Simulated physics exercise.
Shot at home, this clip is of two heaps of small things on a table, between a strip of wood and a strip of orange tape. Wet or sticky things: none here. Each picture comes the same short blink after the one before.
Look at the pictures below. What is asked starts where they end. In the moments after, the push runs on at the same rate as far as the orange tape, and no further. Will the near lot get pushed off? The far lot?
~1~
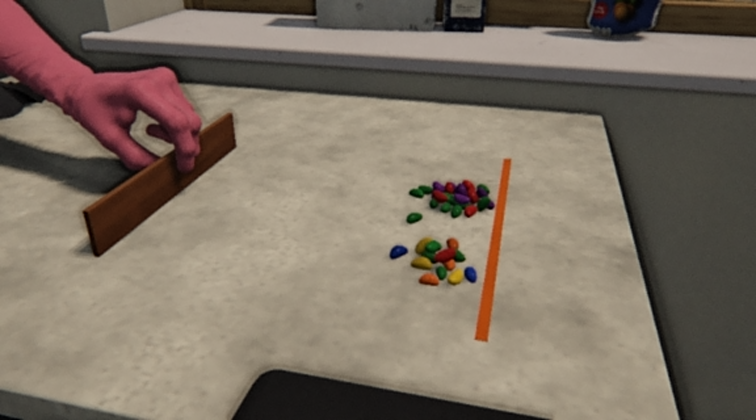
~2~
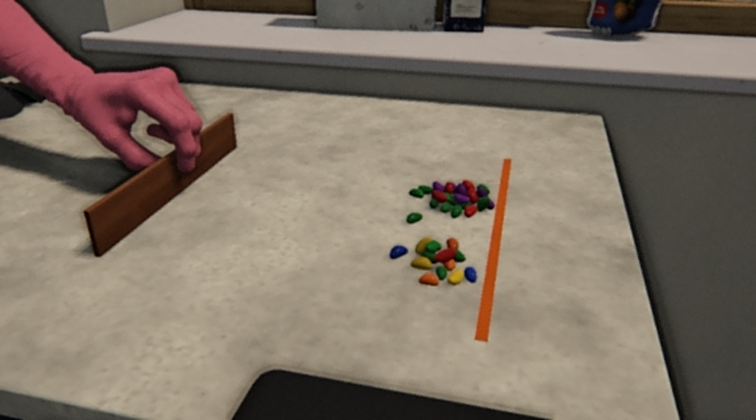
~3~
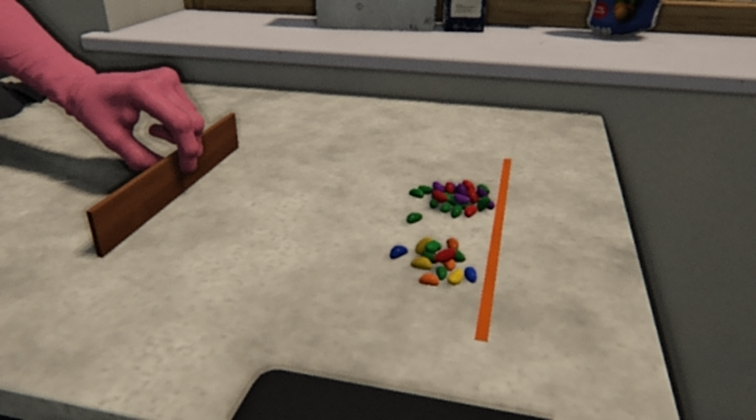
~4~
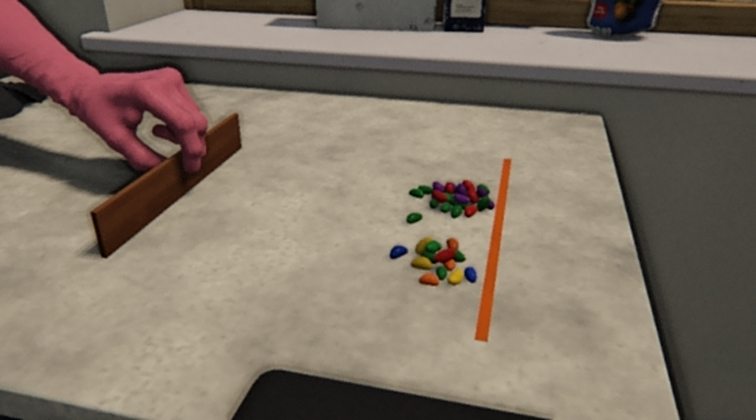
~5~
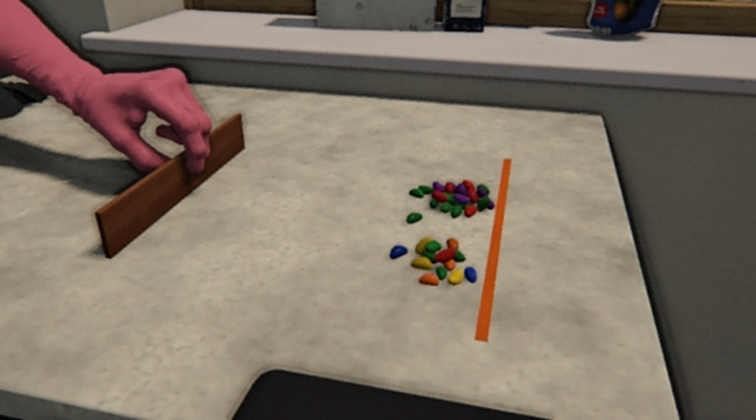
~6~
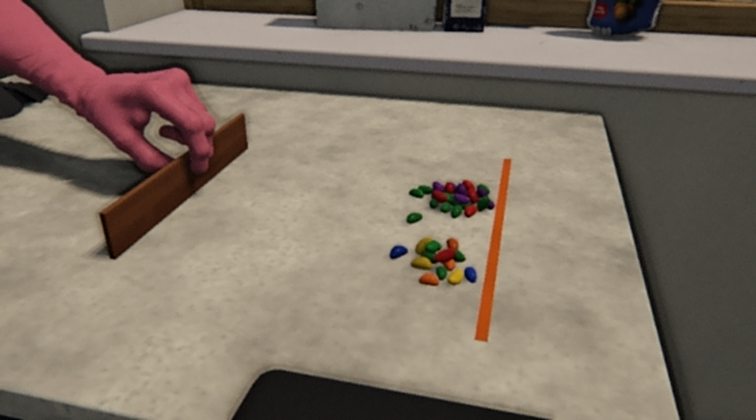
Result: Near lot all held; far lot all held.
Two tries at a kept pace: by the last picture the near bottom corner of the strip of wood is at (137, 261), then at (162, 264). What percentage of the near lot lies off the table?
About 0 percent in the first try, about 0 percent in the second.
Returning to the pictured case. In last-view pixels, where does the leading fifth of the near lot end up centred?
The middle of that group lands close to (533, 278).
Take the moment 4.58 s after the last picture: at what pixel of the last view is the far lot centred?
Around (524, 209).
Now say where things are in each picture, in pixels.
In the first frame, strip of wood (105, 223), at rest; orange tape (507, 165), well back from the edge; edge at (636, 248); near lot (449, 264), a few jelly beans; far lot (461, 196), some jelly beans.
In the second frame, strip of wood (105, 223), at rest; far lot (461, 196).
In the third frame, strip of wood (108, 223); near lot (449, 264).
In the fourth frame, strip of wood (112, 224); far lot (461, 196).
In the fifth frame, strip of wood (116, 224); near lot (449, 264).
In the sixth frame, strip of wood (120, 225); orange tape (507, 165); edge at (636, 248); near lot (449, 264); far lot (461, 196).
Then, 2.28 s later than the last frame, strip of wood still moving, near (339, 170); near lot all on the table, its front near (470, 274); far lot all on the table, its front near (490, 205).
Then, 4.58 s later than the last frame, strip of wood stopped at the orange tape; near lot all on the table, its front near (534, 279); far lot all on the table, its front near (559, 212).
When it is over, strip of wood stopped at the orange tape; near lot all on the table, its front near (534, 279); far lot all on the table, its front near (559, 212).
